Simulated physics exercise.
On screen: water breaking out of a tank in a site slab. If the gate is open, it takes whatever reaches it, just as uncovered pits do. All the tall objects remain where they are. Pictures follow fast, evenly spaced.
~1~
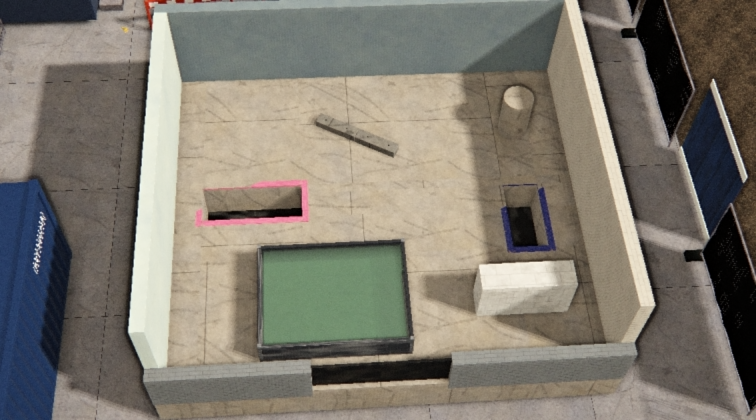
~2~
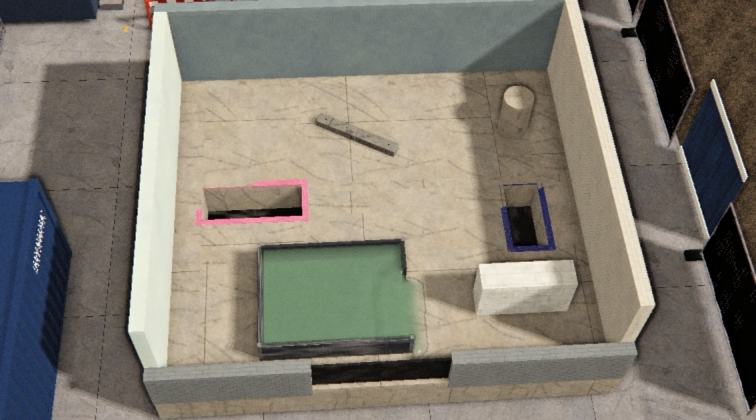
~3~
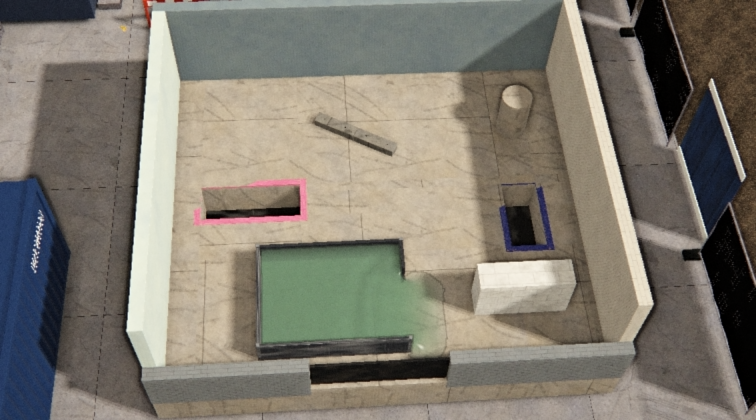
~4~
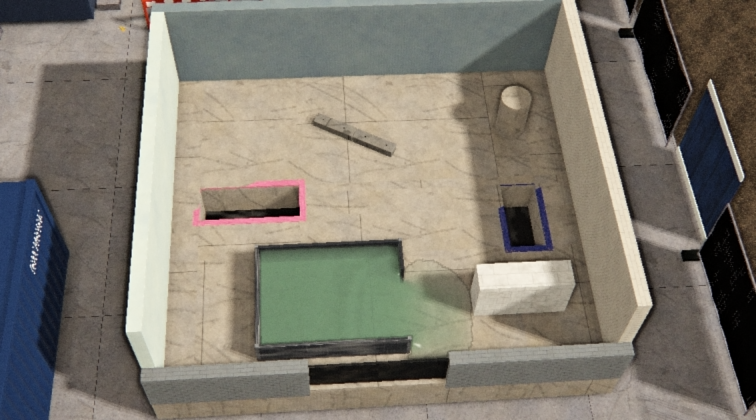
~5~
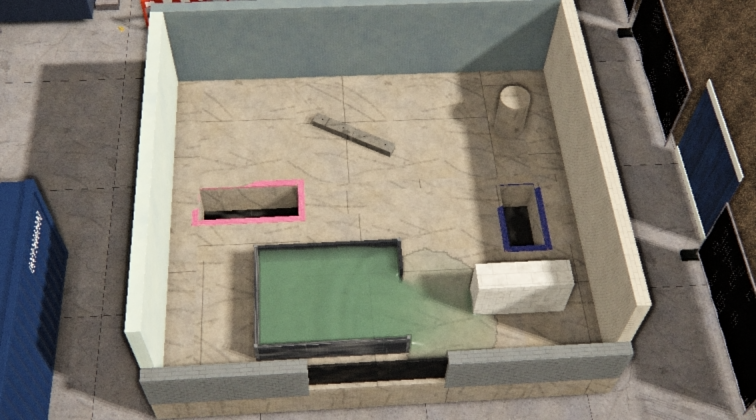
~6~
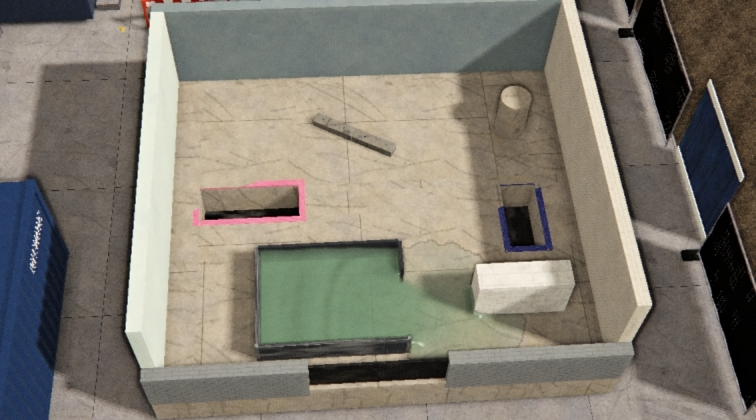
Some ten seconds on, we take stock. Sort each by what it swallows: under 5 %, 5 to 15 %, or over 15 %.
Sorted: Gate under 5 %, blue pit over 15 %, pink pit under 5 %.
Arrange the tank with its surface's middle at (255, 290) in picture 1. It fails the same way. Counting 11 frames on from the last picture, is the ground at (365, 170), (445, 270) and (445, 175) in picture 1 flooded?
Going through the three spots, I'd say high and dry, swamped, high and dry.
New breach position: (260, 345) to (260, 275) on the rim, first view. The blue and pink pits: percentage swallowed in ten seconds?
Blue 2 %, pink 35 %.
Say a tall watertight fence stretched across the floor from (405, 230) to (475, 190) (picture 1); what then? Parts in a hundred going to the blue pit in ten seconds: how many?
The blue pit takes 35 parts in a hundred.
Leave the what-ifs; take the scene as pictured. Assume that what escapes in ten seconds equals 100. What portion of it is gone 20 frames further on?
It would be around 25 %.
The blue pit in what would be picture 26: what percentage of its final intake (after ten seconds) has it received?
Near 25 %, I'd say.
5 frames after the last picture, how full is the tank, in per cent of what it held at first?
I'd put it at some 74 per cent.
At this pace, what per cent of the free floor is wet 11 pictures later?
20 %, roughly.
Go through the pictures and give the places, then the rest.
The first frame shows the water tank at (334, 294) is whole and still.
In the second frame, water pours out at (406, 311) and has run to (421, 352).
In the third frame, water pours out at (404, 312) and has run to a hidden place.
In the fourth frame, water pours out at (403, 313) and has run to (464, 291).
In the fifth frame, water pours out at (402, 313) and has run to (492, 336).
In the sixth frame, the front is at (519, 320), out from the gap at (403, 313).
A moment on, water covers 15 % of the floor; the gate 0 %, the blue pit 0 %, the pink pit 0 %.
Next, water covers 20 % of the floor; the gate 0 %, the blue pit 2 %, the pink pit 0 %.
Then, water covers 30 % of the floor; the gate 0 %, the blue pit 8 %, the pink pit 0 %.
Later, water covers 40 % of the floor; the gate 0 %, the blue pit 20 %, the pink pit 0 %.
In the end, water covers 65 % of the floor; the gate 0 %, the blue pit 31 %, the pink pit 0 %.
